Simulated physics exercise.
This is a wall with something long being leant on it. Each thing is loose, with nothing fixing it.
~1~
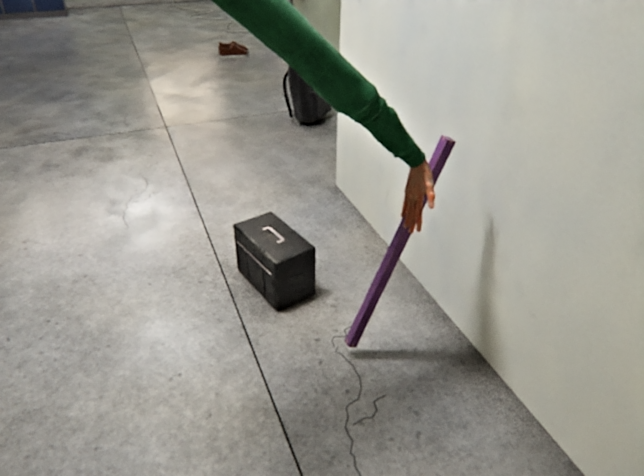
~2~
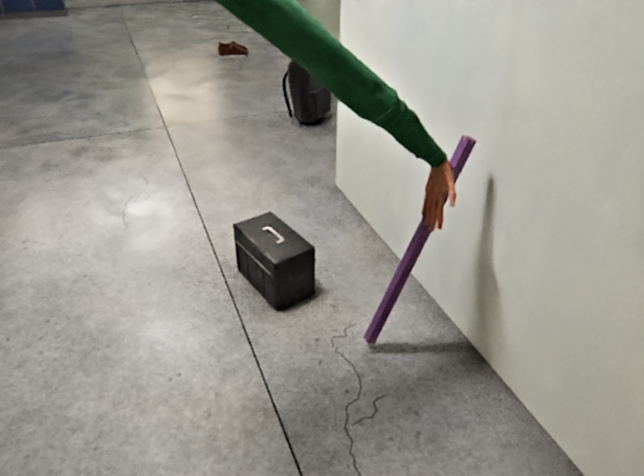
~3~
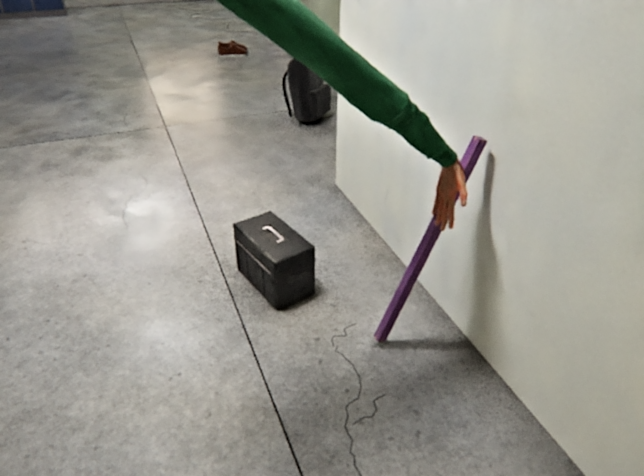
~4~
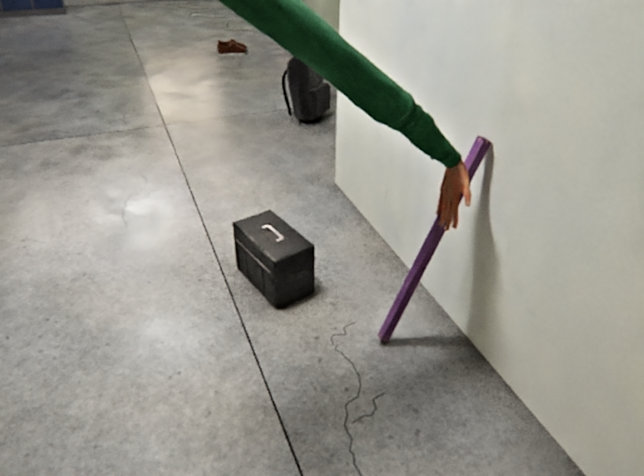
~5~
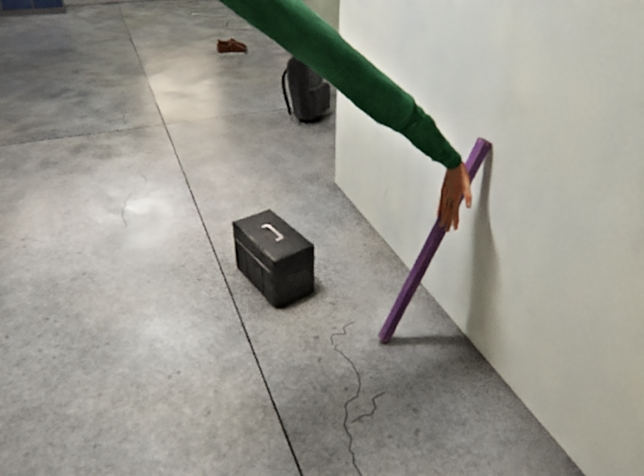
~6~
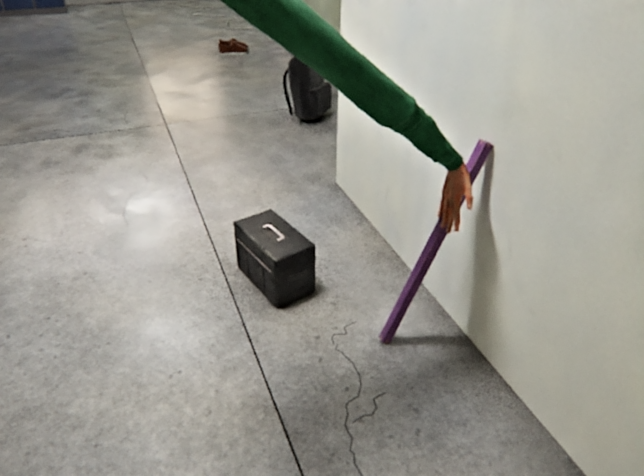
A hand moves a purple pole rightward and leans it against a pale wall.
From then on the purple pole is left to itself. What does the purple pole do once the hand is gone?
Nice, it stays propped against the wall.
Then, 0.30 s on from there, no change.
Then, 0.70 s on from there, purple pole resting near (431, 250).
In the end, both unmoved. At the end, from the last picture's camera, purple pole near (431, 250). The pole holds.
